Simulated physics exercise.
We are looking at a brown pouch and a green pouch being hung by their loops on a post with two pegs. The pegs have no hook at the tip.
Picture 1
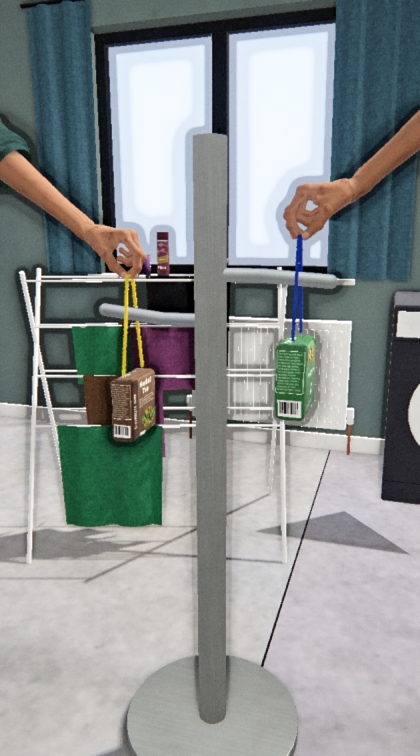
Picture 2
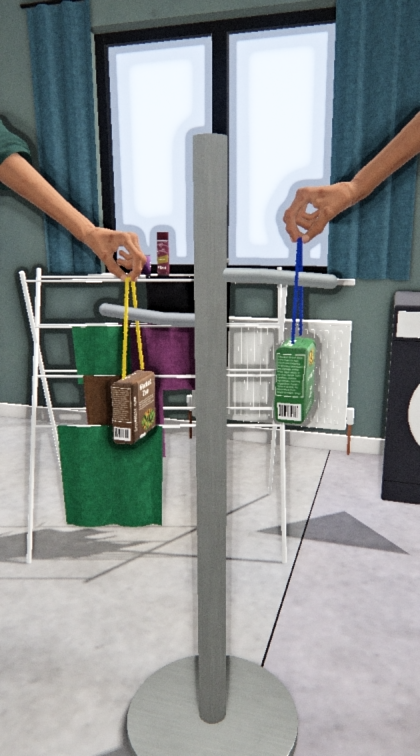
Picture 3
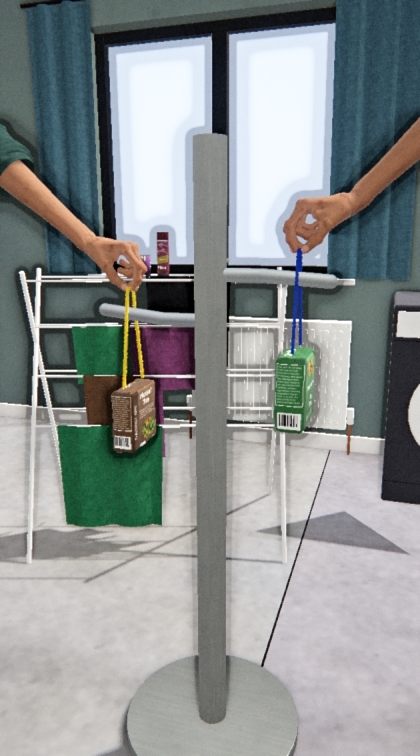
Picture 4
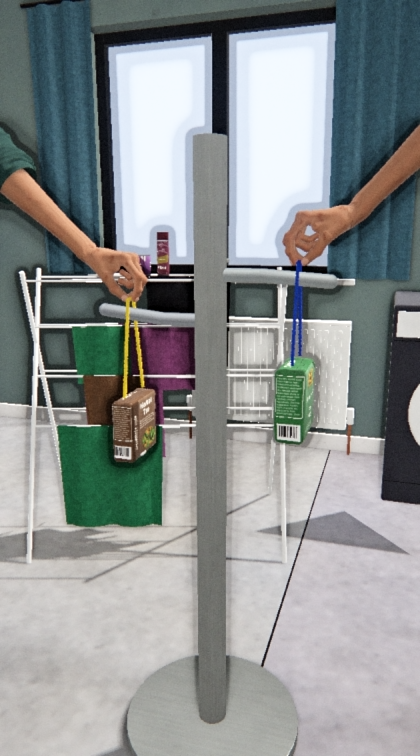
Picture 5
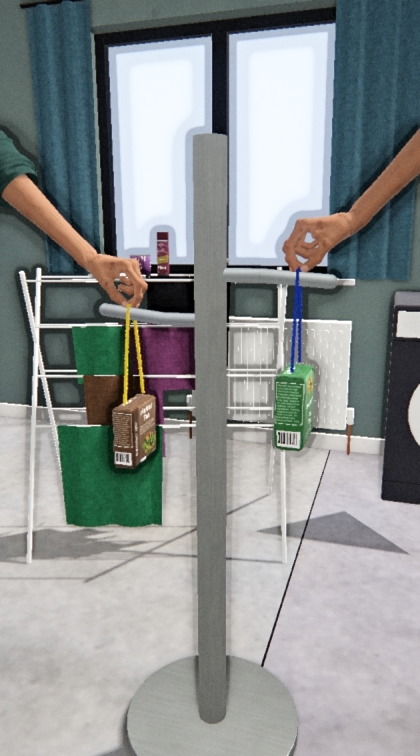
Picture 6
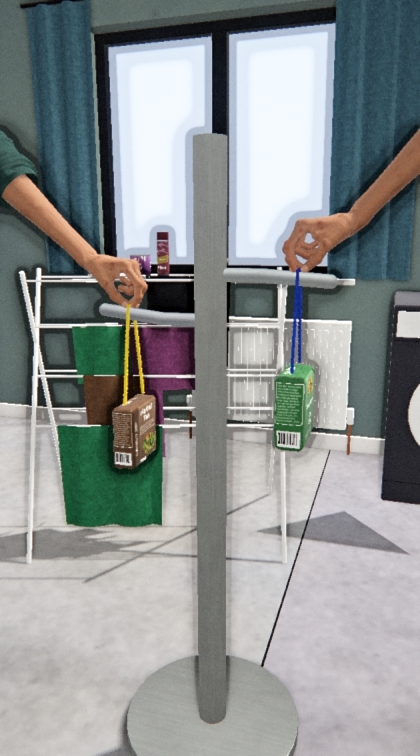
Two hands lowering a brown pouch and a green pouch by their loops slightly at a two-pegged post, then keeping still.
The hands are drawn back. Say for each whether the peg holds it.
In the end the brown pouch remains on its peg and the green pouch stays hanging.
Then, 0.28 s past the final frame, brown pouch on its peg near (135, 432); green pouch on its peg near (295, 408).
Then, 0.66 s past the final frame, brown pouch on its peg near (135, 433); green pouch on its peg near (295, 410).
When it is over, brown pouch on its peg near (135, 433); green pouch on its peg near (295, 410). The brown pouch stays hanging and the green pouch holds on.
